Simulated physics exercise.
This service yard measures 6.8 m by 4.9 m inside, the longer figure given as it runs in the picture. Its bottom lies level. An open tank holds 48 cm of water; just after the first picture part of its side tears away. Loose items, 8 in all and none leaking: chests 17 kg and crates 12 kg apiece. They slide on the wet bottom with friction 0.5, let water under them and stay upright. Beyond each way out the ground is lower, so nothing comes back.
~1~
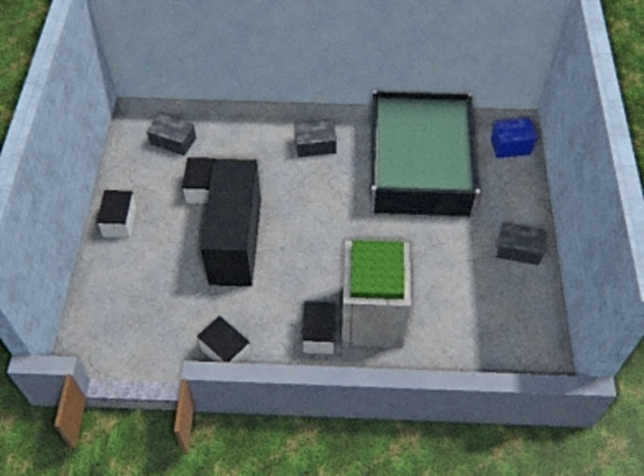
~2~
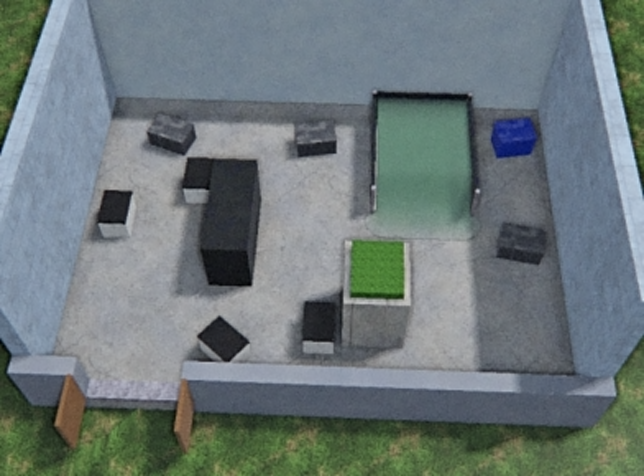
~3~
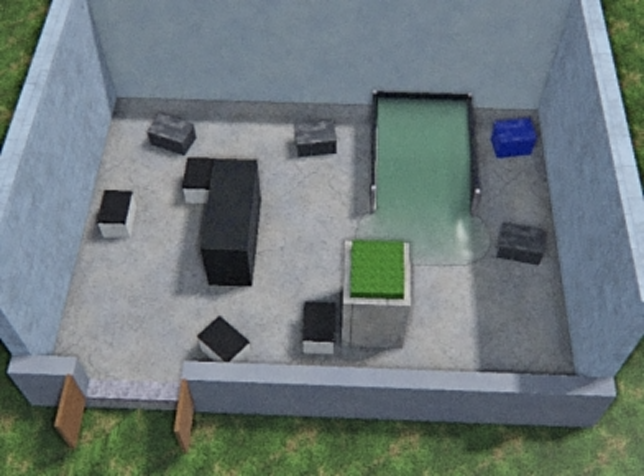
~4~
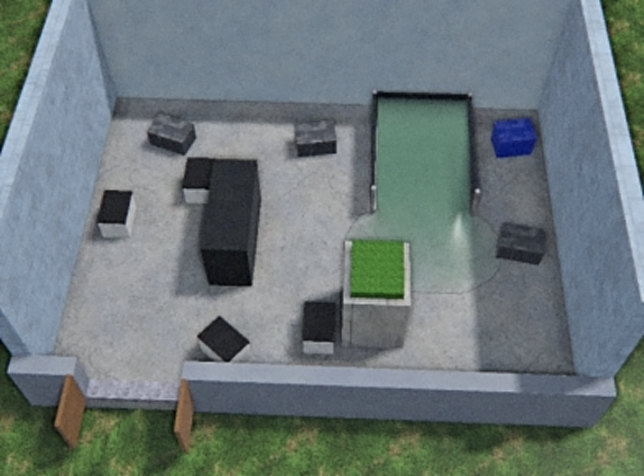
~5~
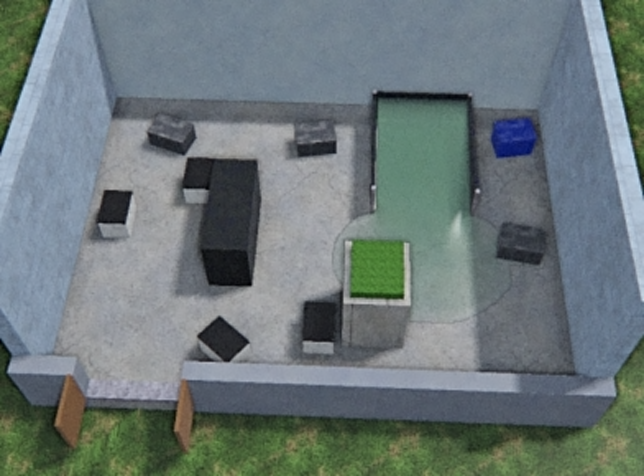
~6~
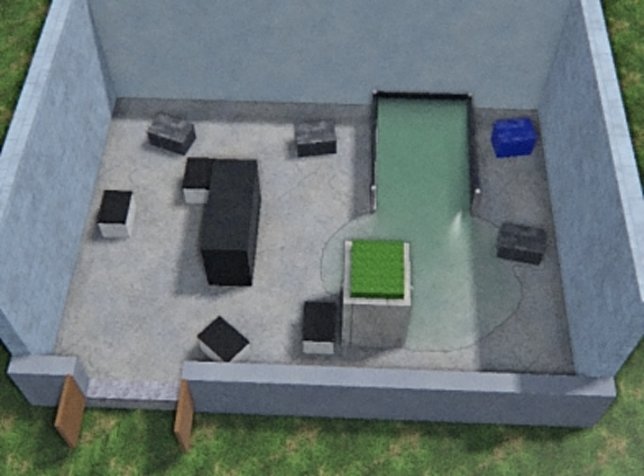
In a walled yard scattered with dark boxes and one blue chest, the near side of a tank of greenish water opens, and the water spreads across the floor around a green-topped block while the boxes stay still.
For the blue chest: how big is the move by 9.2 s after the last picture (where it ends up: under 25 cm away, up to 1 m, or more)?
Blue chest moves a short way.
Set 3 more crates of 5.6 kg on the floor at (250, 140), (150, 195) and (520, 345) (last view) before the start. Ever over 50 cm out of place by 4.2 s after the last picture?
In turn: Under, short of it, past it.
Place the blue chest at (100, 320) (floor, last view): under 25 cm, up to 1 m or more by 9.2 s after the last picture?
It stays put.
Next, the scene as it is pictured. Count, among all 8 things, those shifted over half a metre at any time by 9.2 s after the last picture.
That makes 3.
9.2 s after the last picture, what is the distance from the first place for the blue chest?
About 60 cm.
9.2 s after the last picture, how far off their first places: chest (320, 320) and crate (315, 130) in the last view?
In turn: 0 cm, 0 cm.
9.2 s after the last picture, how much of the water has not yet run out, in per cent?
About 94 per cent.
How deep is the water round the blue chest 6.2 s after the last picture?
About 11 cm.
Then, 1.2 s after the last picture the blue chest is near (516, 130), 0.0 m from its start, aground; 0 of 8 are out; 0 afloat.
Then, 3.8 s after the last picture the blue chest is near (515, 127), 0.0 m from its start, aground; 0 of 8 are out; 1 afloat.
Then, 6.2 s after the last picture the blue chest is near (495, 104), 0.6 m from its start, afloat; 0 of 8 are out; 2 afloat.
Then, 9.2 s after the last picture the blue chest is near (492, 105), 0.6 m from its start, aground; 0 of 8 are out; 1 afloat.
